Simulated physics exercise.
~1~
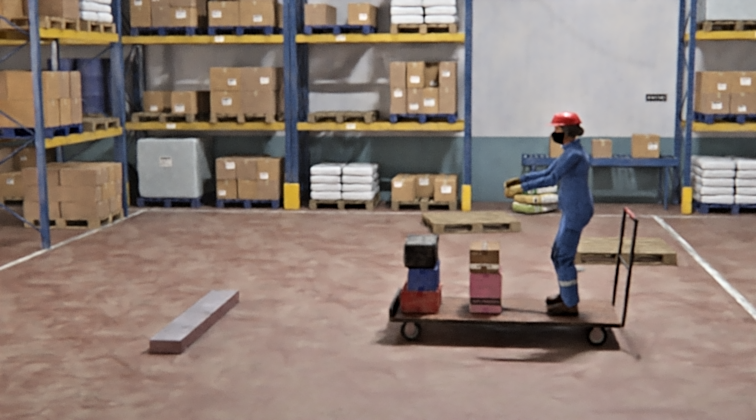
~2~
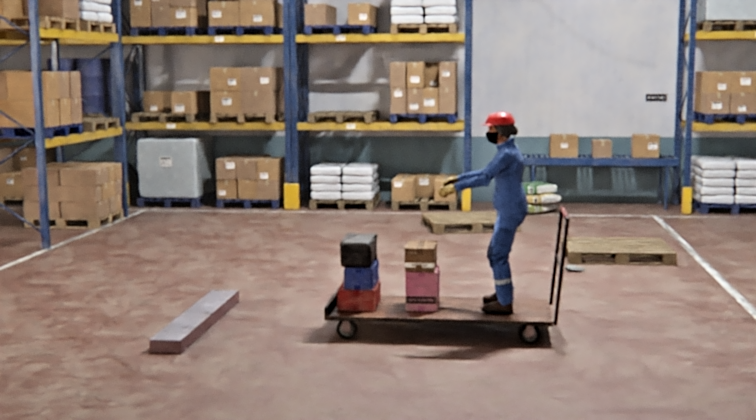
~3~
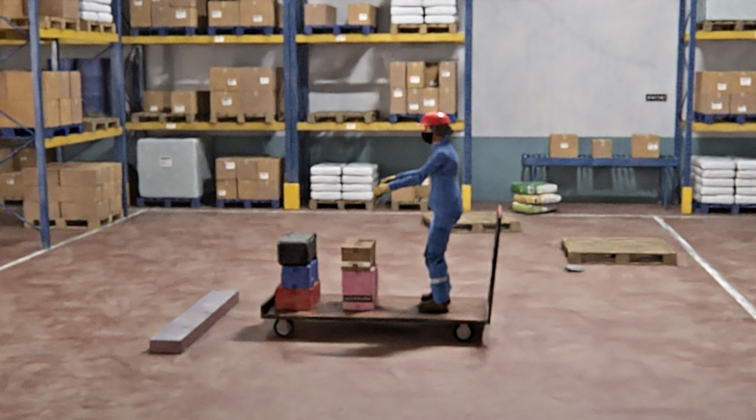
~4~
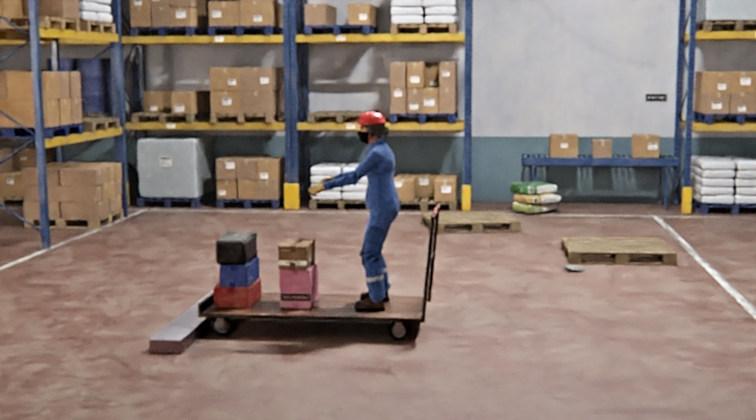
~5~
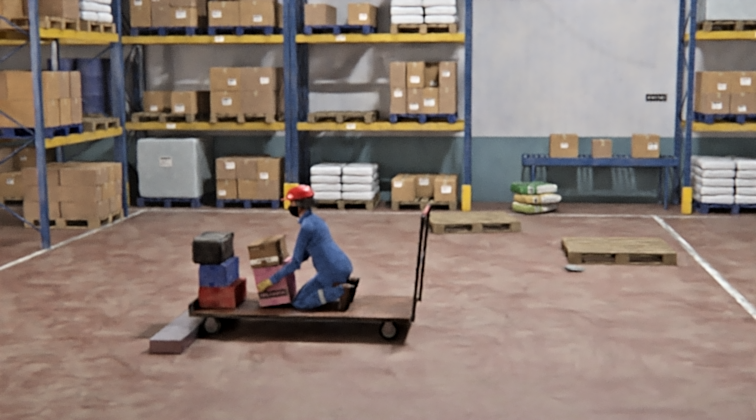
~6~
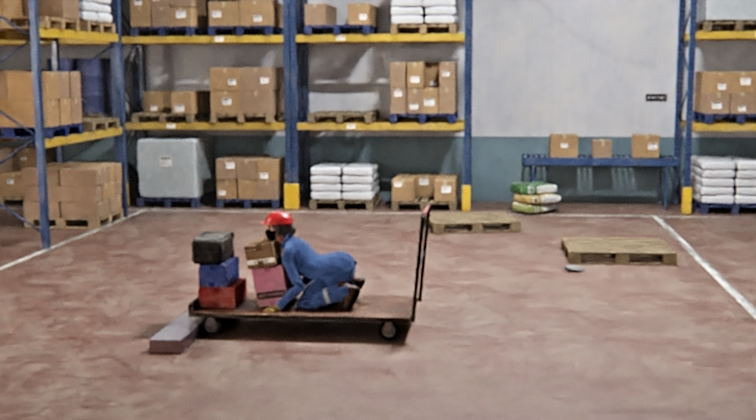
A platform trolley carrying stacked boxes and a standing figure in blue with a red helmet rolled left across a warehouse until it stopped against a low kerb; the figure dropped forward onto the leaning pink parcel, and everything stayed aboard.
